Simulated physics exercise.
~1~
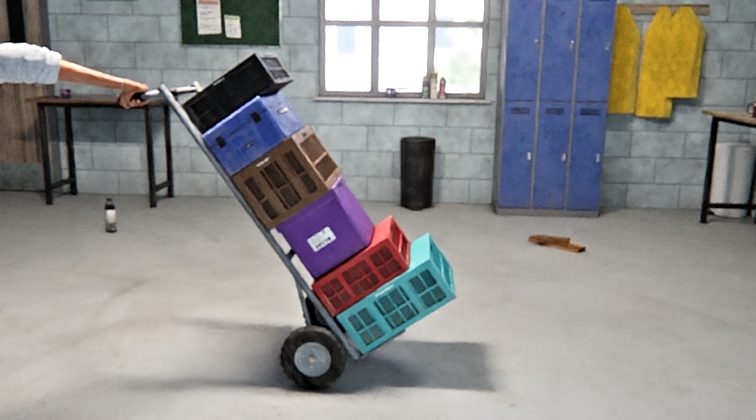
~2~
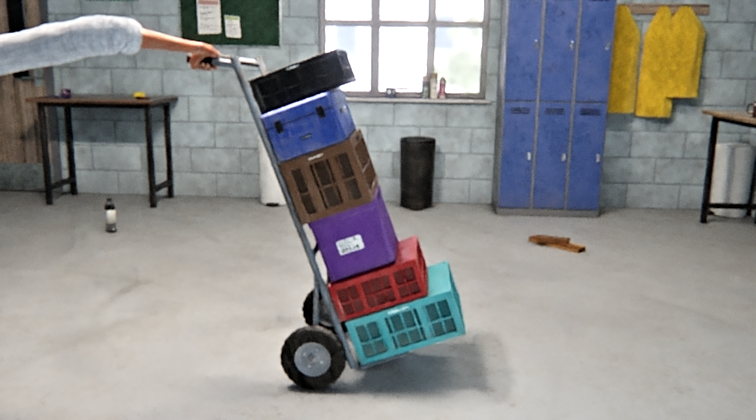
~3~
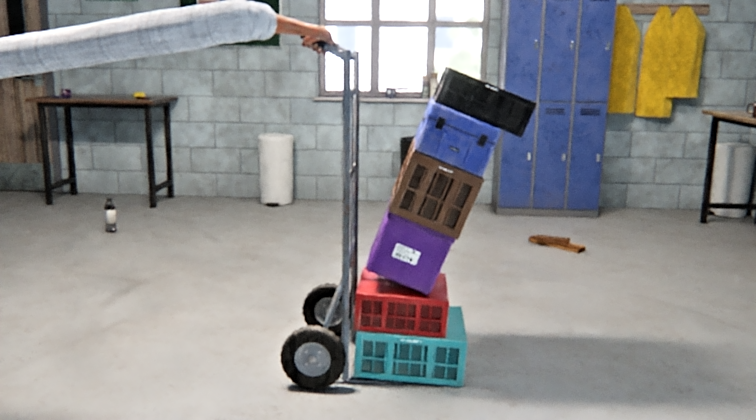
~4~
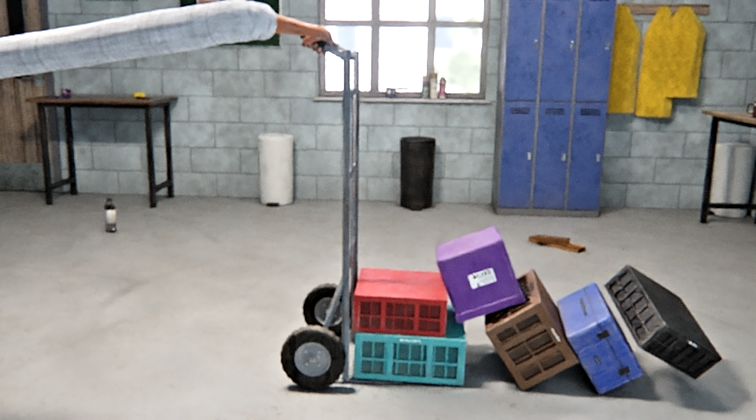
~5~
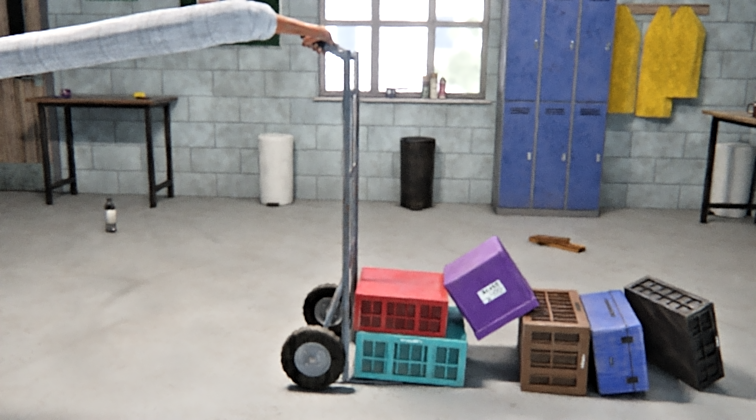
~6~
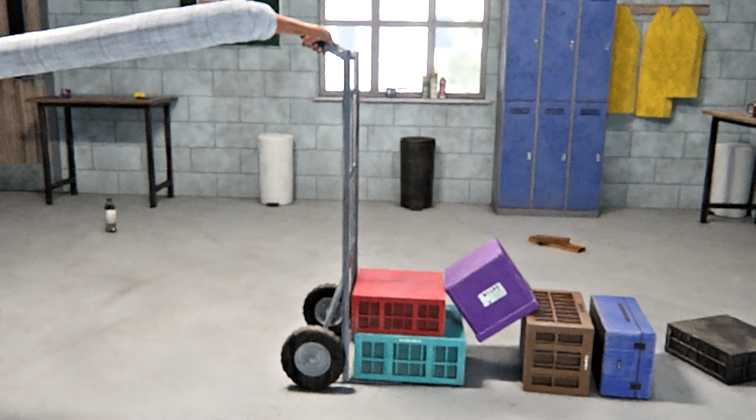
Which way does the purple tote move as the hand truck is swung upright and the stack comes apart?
The purple tote moves to the right, coming off the red crate and ending tilted beside the brown crate.
